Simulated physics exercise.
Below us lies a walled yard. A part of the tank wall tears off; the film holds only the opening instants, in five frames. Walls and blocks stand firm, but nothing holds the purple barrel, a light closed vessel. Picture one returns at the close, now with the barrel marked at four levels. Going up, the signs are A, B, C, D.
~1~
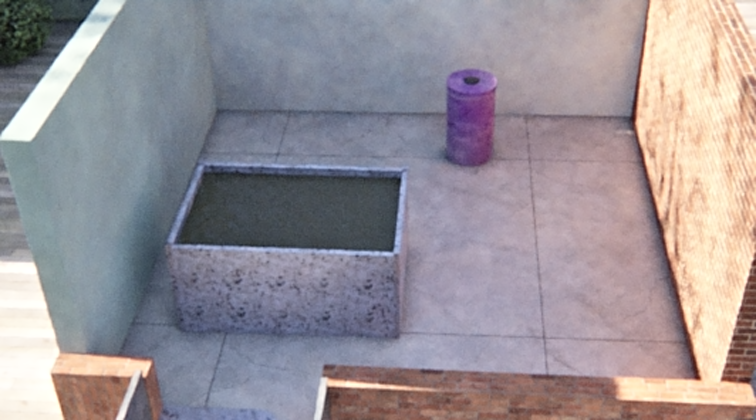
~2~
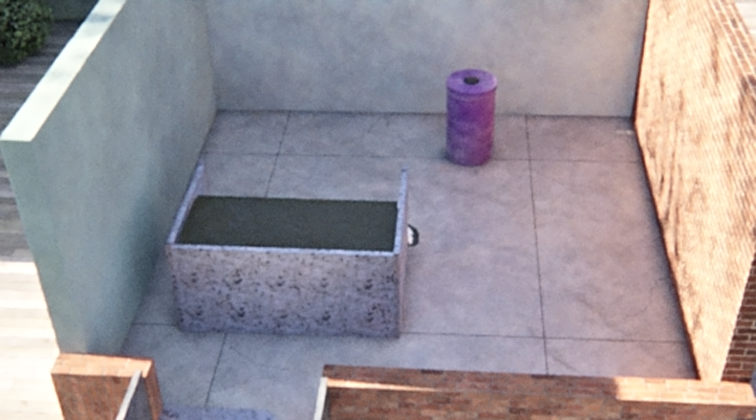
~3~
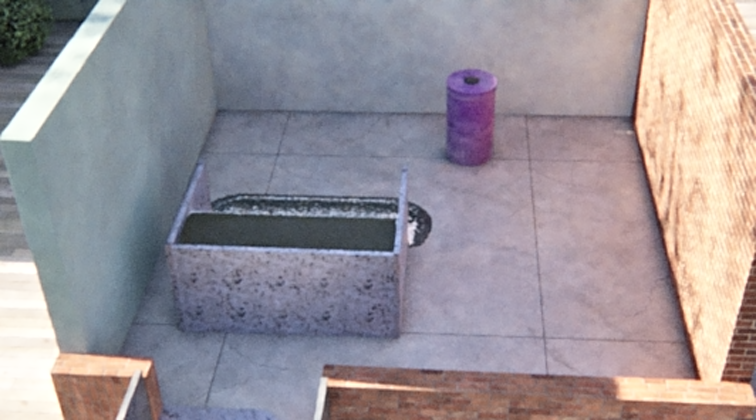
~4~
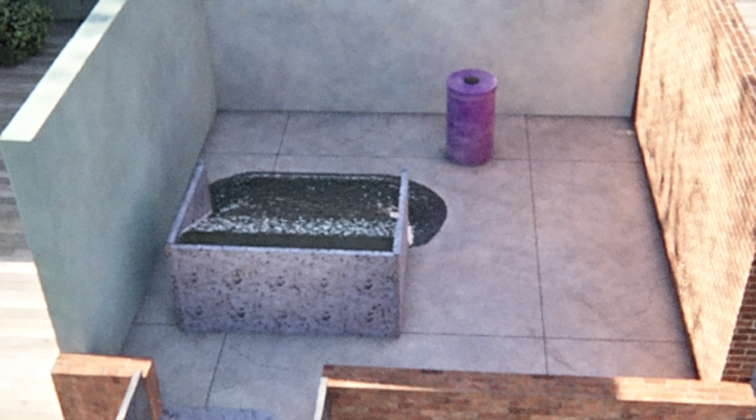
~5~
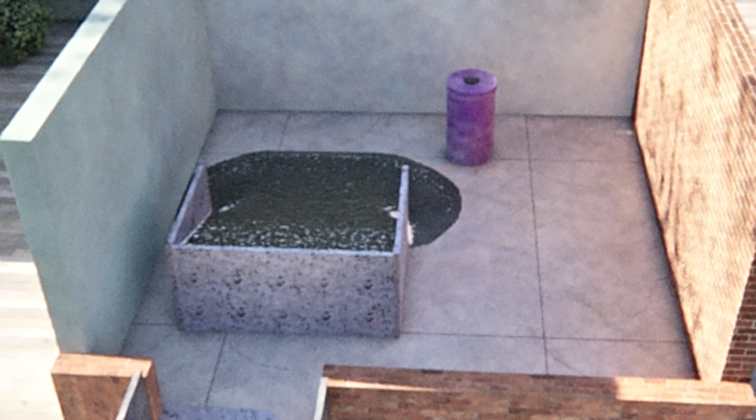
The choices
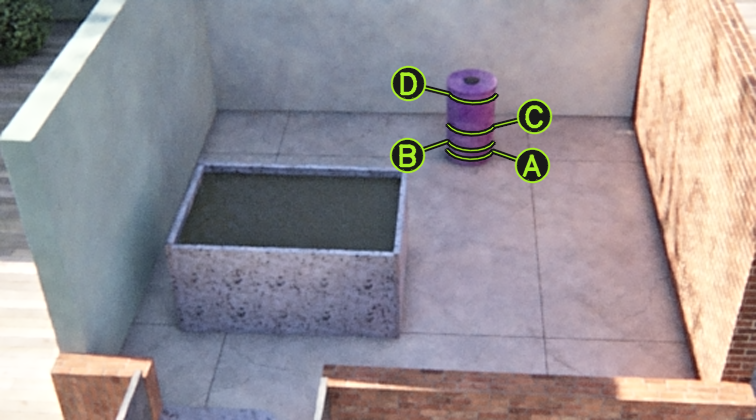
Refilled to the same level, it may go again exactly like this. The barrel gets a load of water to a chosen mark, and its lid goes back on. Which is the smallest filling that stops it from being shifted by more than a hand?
The answer is mark C.
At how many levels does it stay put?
Two of them.
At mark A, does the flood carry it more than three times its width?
Yes, it does.
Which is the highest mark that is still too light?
Mark B.
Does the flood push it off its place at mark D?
No, that is safe.
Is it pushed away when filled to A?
Yes, it does.
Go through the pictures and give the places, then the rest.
Lid of the purple barrel at (473, 81); tank full, its middle at (294, 213); open gate at (238, 365), in the first picture.
Water covers 4 % of the ground, mostly out of sight from here, in the second picture.
Water covers 8 % of the ground, mostly out of sight from here, in the third picture.
In the fourth picture, 13 % of the ground under water, its edge towards the barrel at (433, 201).
Lid of the purple barrel at (473, 81); 20 % of the ground under water, its edge towards the barrel at (440, 181), in the fifth picture.
In lime, A at (470, 159); B at (470, 150); C at (471, 133); D at (472, 102); from the bottom up A, B, C, D.
For mark A, it is pushed about 7 times its own width away.
For mark B, it is pushed about its own width away.
For mark C, it does not move.
For mark D, it does not move.
